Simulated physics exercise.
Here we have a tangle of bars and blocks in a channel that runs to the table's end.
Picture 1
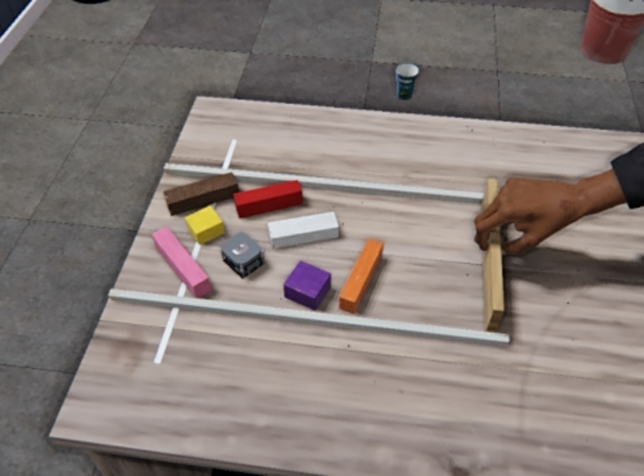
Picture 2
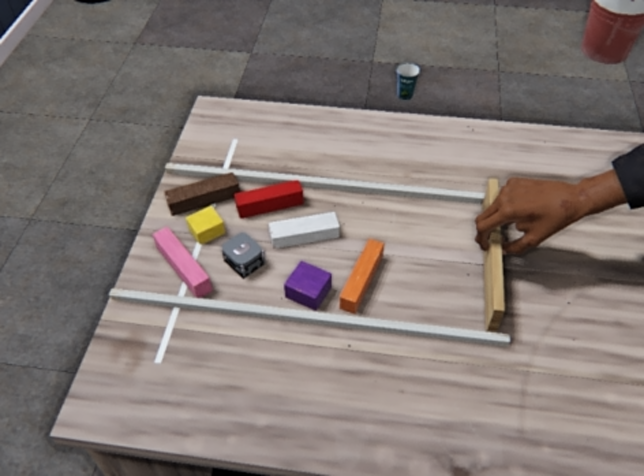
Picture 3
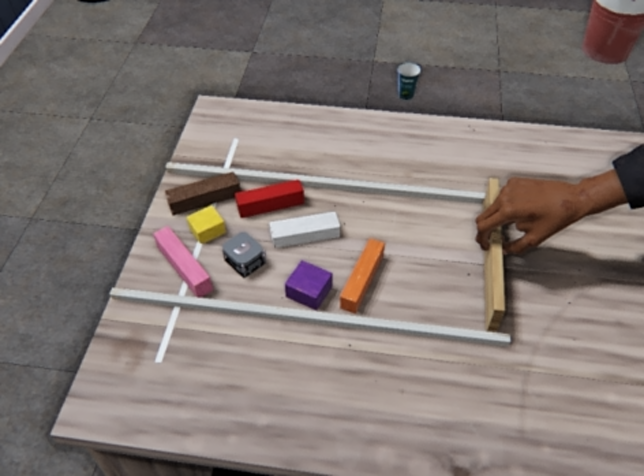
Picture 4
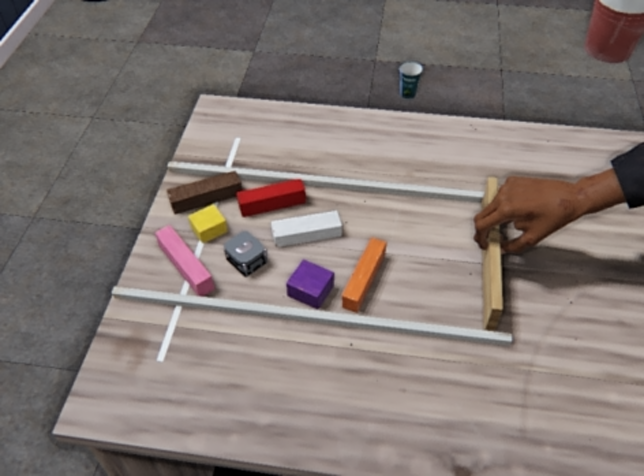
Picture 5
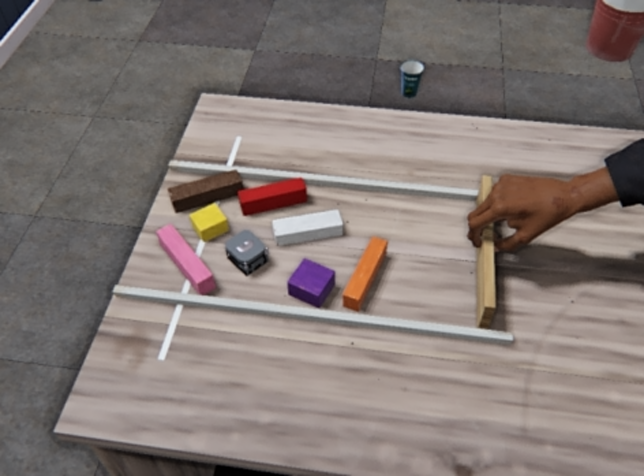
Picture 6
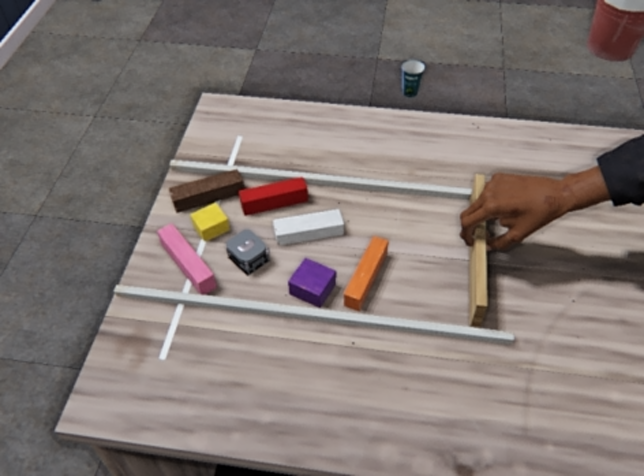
In this clip, a hand holds a wooden board upright at the right of a channel on a table, with colored bars, blocks and a small grey case lying still, then slides the board slightly left without touching them.
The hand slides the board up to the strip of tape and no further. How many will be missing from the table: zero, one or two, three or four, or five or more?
In the end the number that fall off is one or two.
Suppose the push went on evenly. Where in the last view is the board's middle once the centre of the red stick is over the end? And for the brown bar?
Its middle is around (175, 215) and around (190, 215).
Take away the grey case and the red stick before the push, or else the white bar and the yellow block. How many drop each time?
The counts: 2 and 0.
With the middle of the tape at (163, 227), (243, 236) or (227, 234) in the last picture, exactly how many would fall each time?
It would be 7, 0 and 0.
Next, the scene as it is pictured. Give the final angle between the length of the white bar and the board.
Roughly 60° out of line.
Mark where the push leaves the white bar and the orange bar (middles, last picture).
The white bar at (176, 215), the orange bar at (188, 253).
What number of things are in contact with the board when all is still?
That makes 3.
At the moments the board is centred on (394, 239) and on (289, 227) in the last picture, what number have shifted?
0 and 6.
A little later, none off yet; brown bar at rest near (207, 190); pink bar at rest near (186, 259); yellow block at rest near (210, 222).
Next, none off yet; brown bar moving near (203, 188); pink bar shifted a little near (150, 255); yellow block shifted well along near (164, 221).
When it is over, the number that fall off is one or two; down, yellow block and pink bar.
